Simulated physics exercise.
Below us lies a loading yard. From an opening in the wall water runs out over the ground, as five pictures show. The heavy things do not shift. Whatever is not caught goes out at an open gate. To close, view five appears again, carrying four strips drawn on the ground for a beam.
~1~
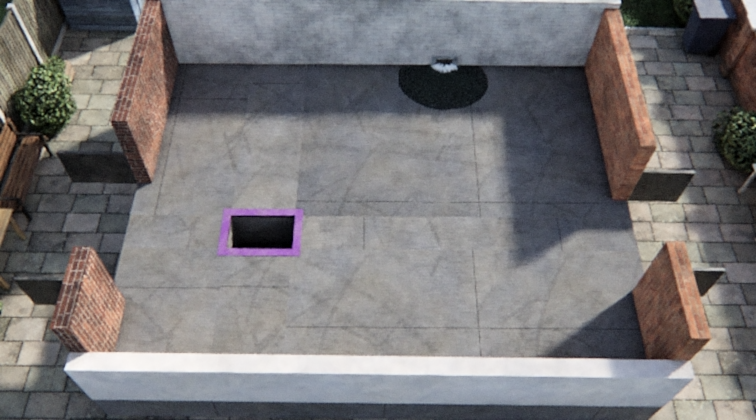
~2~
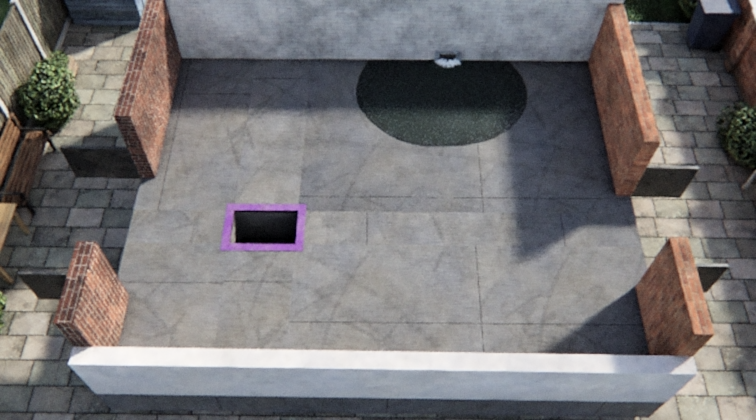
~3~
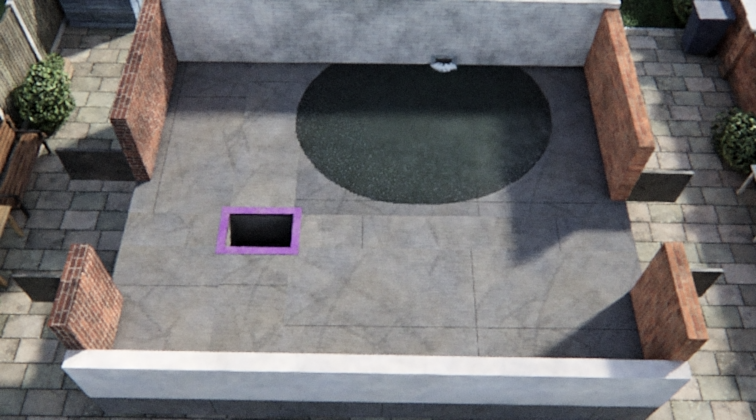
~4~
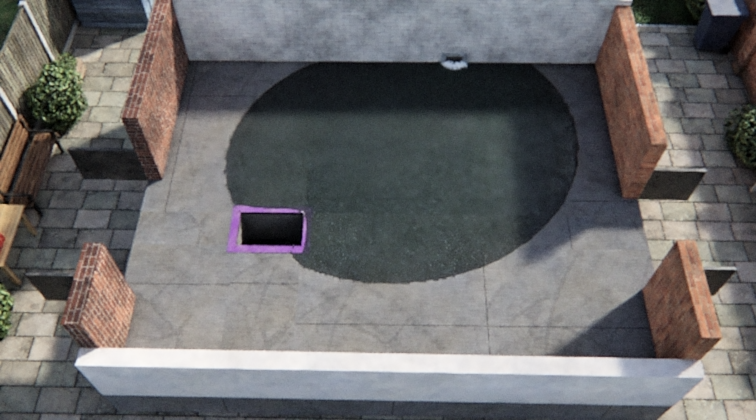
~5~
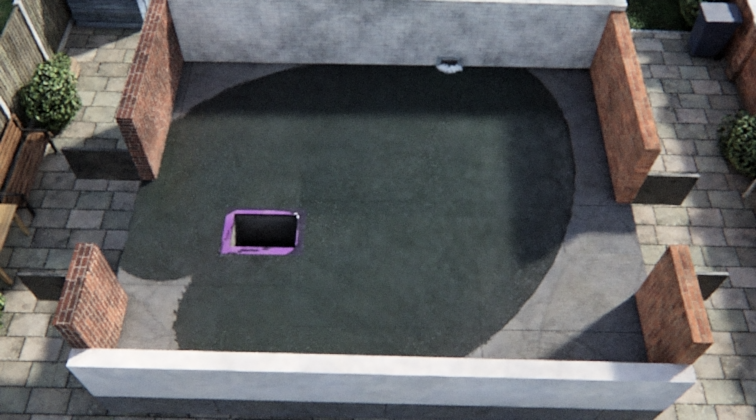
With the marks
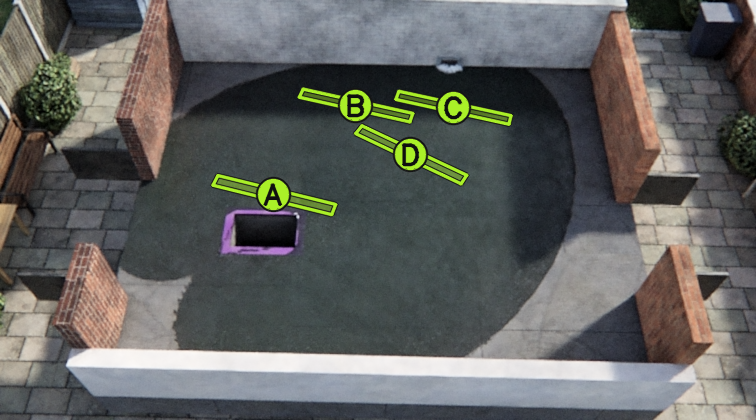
Dark water spreads from the back wall across the walled yard and surrounds the purple-edged drain.
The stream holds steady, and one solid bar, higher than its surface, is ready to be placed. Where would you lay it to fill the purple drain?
I would pick spot B.
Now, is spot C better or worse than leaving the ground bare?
It is worse.
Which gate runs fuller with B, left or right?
The left gate.
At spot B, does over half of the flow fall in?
No.
On the marked copy, A from (215, 180) to (333, 209); B from (301, 93) to (411, 117); C from (397, 95) to (509, 119); D from (358, 129) to (463, 179).
With A, about 16 % of the stream runs into the purple drain, about 84 % out by the gates.
With B, about 25 % of the stream runs into the purple drain, about 75 % out by the gates.
With C, about 19 % of the stream runs into the purple drain, about 81 % out by the gates.
With D, about 18 % of the stream runs into the purple drain, about 82 % out by the gates.
